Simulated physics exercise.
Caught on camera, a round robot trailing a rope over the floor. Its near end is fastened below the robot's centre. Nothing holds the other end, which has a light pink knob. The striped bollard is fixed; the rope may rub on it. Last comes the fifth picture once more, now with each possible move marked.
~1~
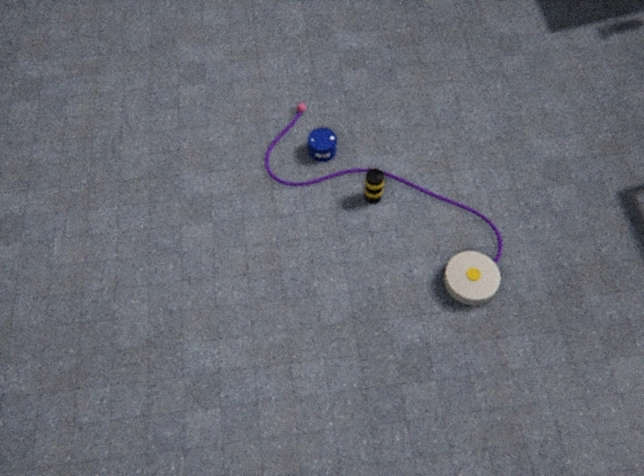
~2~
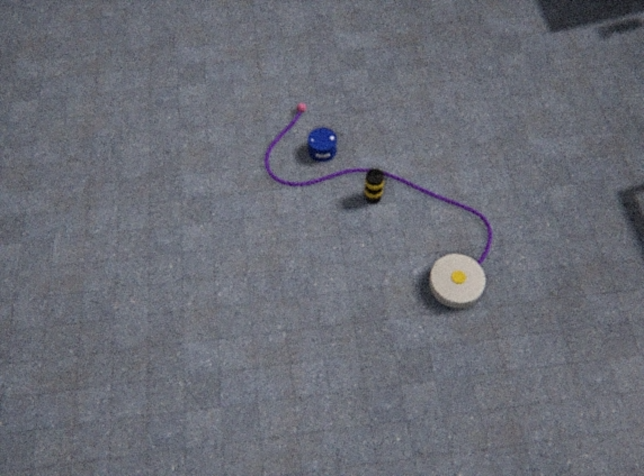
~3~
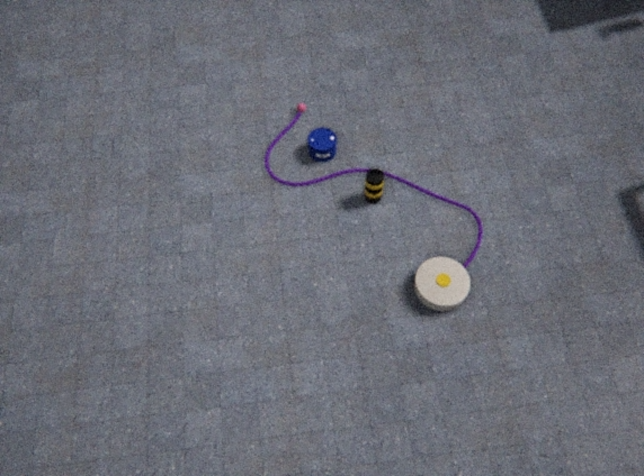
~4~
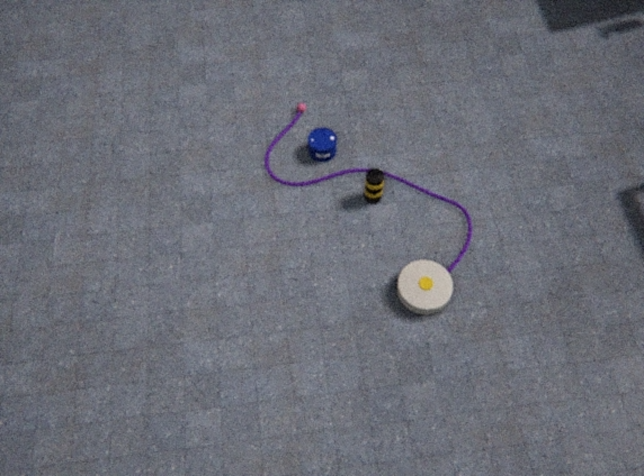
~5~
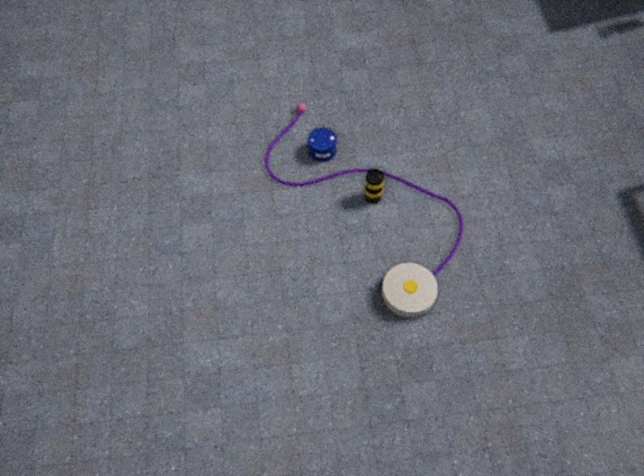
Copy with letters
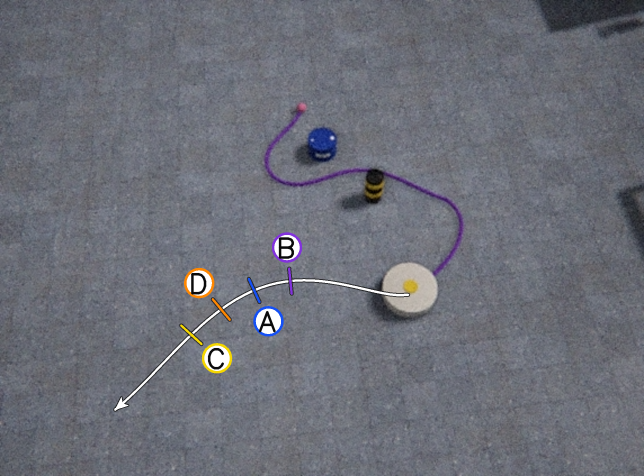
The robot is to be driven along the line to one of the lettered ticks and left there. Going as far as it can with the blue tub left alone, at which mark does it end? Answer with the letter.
At C, and not beyond.
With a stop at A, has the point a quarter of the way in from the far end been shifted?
No.
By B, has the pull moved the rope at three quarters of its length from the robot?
By then, no.
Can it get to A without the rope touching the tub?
Yes.
On the marked copy, A at (254, 290); B at (290, 281); C at (191, 335); D at (221, 309); the route from (408, 295) via (244, 295) to (115, 410).
Taking C. A third of the way, robot (328, 278), middle of the rope (370, 172), free end (301, 108).
Two thirds of the way, robot (247, 289), middle of the rope (370, 172), free end (301, 108).
When it is over, robot (190, 331), middle of the rope (372, 209), free end (301, 108); only the bollard has been touched, if anything.
As for the rest, A is safe but short; B is safe but short; D is safe but short.
